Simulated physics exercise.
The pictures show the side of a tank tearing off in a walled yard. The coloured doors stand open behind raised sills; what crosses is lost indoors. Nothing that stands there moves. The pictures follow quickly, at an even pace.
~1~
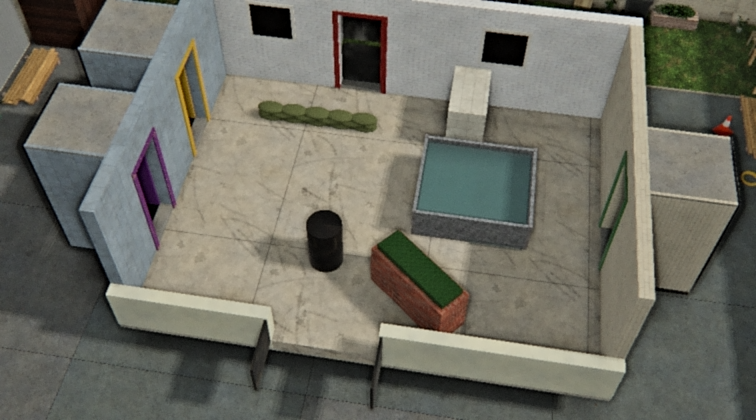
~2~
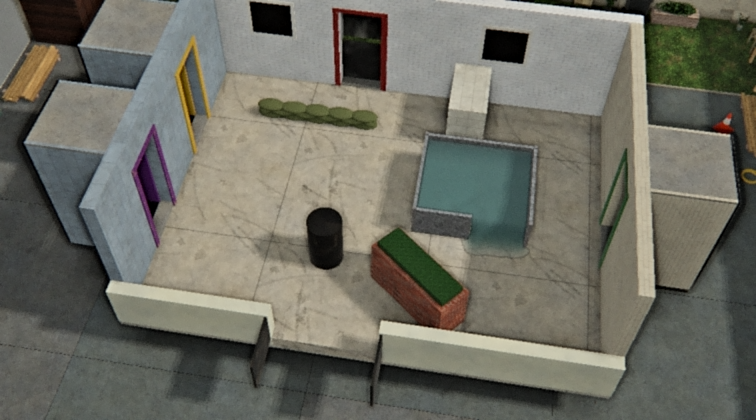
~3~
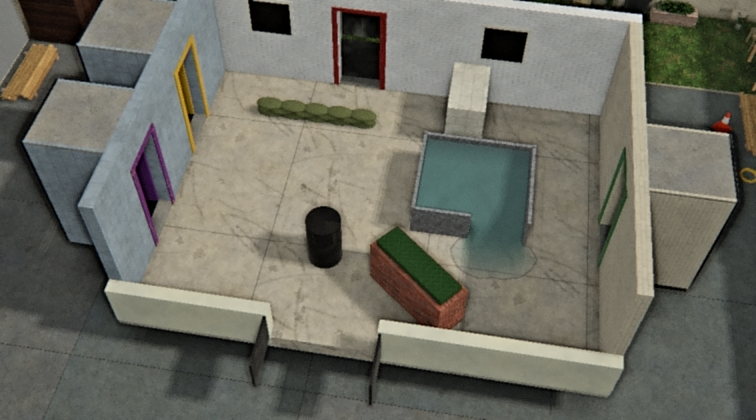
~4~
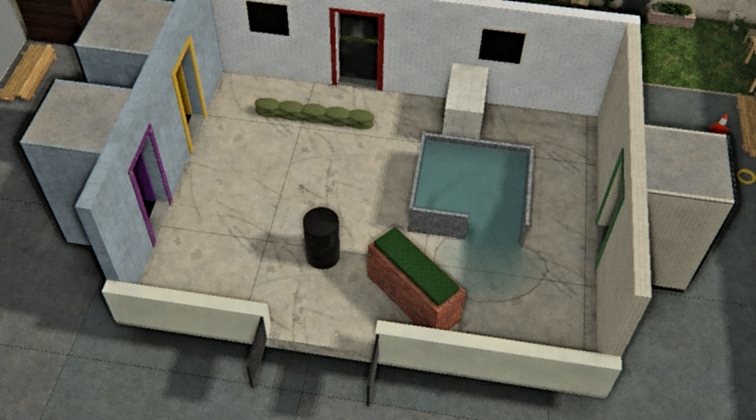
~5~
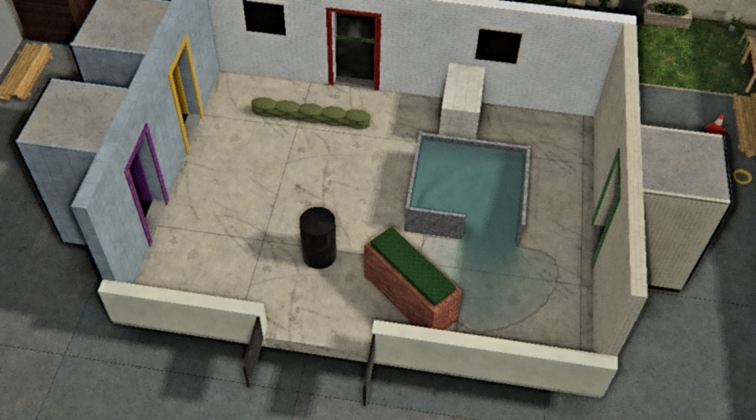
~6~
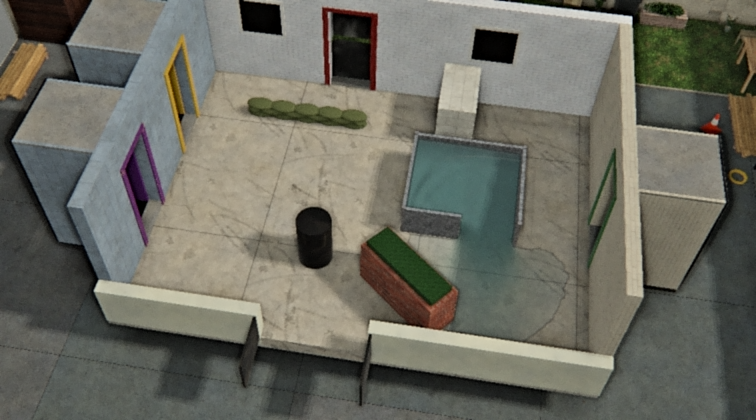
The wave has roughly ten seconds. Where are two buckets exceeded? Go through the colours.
The yellow door stays under that; the green door takes more than that; the red door stays under that; the purple door stays under that.
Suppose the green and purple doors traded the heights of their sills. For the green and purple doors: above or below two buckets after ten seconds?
Then: The green one lets less in, the purple one keeps below it.
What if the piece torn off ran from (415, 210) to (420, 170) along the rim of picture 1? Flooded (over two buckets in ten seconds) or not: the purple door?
Then: The purple one lets more in.
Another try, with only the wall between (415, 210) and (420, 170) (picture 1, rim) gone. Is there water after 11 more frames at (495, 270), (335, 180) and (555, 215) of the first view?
One after the other: Dry, awash, no water.
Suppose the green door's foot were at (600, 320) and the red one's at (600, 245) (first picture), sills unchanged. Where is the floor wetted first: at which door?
First comes the green door.
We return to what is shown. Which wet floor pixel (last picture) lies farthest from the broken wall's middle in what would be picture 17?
Around (310, 332).
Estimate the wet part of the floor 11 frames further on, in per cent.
Some 20 per cent.
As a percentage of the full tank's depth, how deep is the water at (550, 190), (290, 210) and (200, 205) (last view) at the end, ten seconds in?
About 12, 4 and 6 per cent.
A moment on, water covers 15 % of the floor; the yellow door not reached, the green door not reached, the red door not reached, the purple door not reached.
Next, water covers 20 % of the floor; the yellow door not reached, the green door not reached, the red door not reached, the purple door not reached.
Then, water covers 35 % of the floor; the yellow door not reached, the green door wet at the sill, nothing in, the red door not reached, the purple door not reached.
Later, water covers 55 % of the floor; the yellow door not reached, the green door over two buckets in, the red door not reached, the purple door wet at the sill, nothing in.
In the end, water covers 80 % of the floor; the yellow door wet at the sill, nothing in, the green door over two buckets in, the red door wet at the sill, nothing in, the purple door wet at the sill, nothing in.
